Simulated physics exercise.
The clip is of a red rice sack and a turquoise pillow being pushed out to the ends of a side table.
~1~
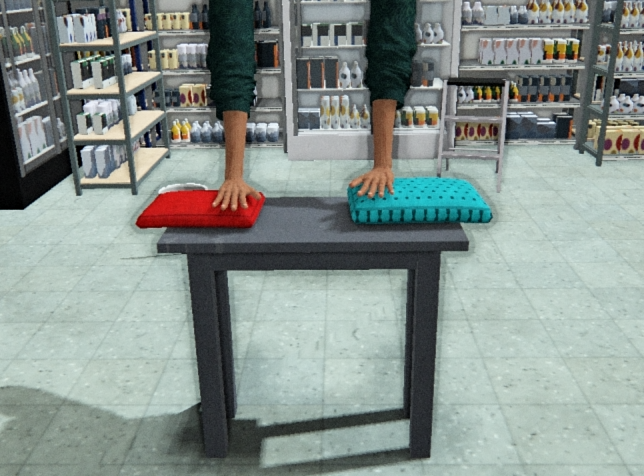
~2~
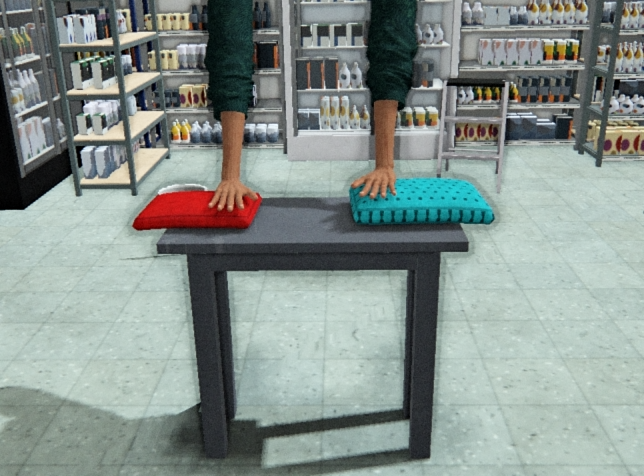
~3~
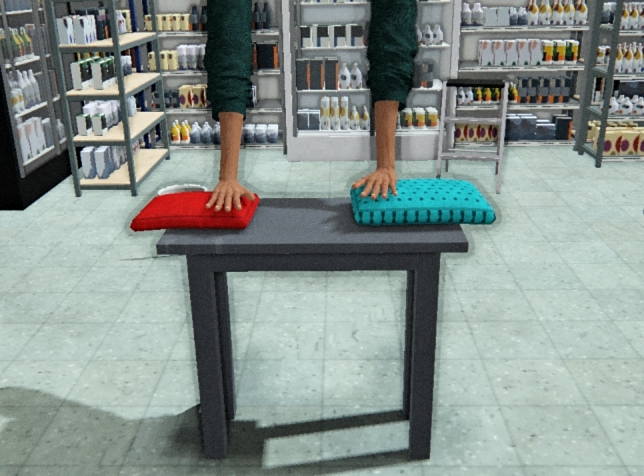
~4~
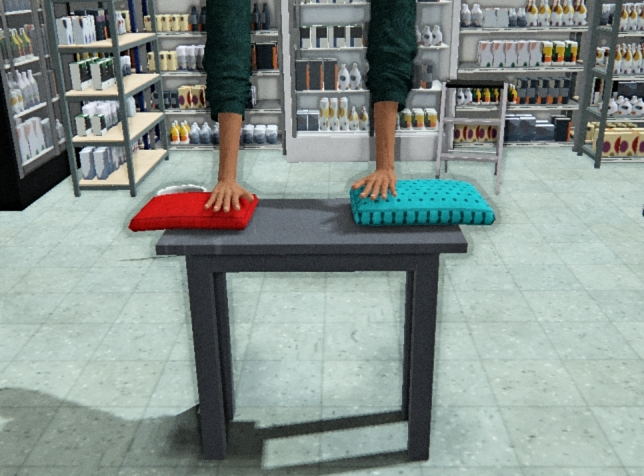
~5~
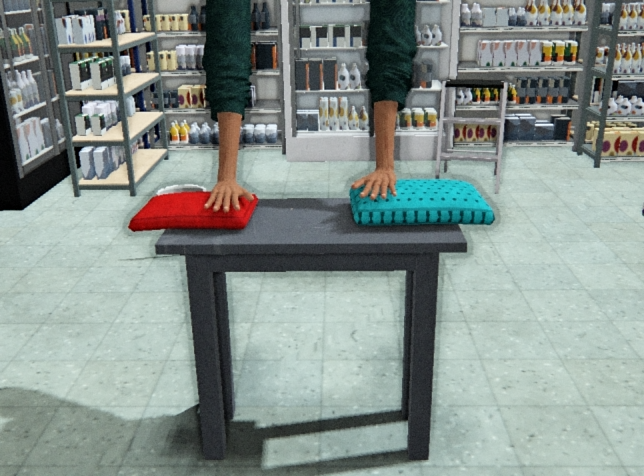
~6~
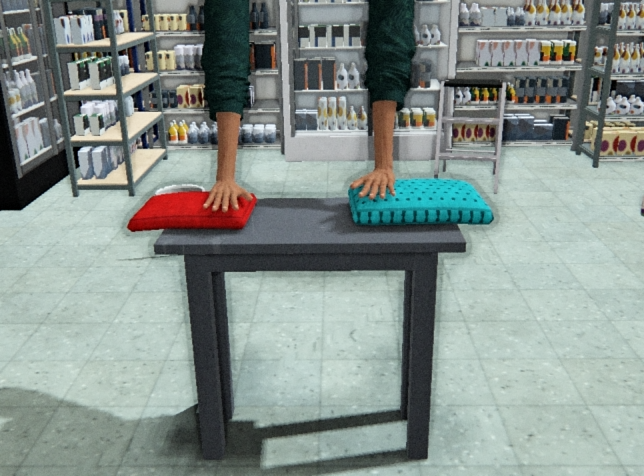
In a store with stocked shelves, two hands pressed on a red sack and a turquoise pillow at opposite ends of a dark table, and the red one slid very slightly left while the pillow barely moved.
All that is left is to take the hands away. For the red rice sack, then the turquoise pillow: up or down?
In the end the red rice sack holds its place and the turquoise pillow stays up there.
Then, 0.24 s on from there, rice sack as it was left; pillow as it was left.
In the end, rice sack as it was left; pillow as it was left. The red rice sack stays up there and the turquoise pillow remains on top.
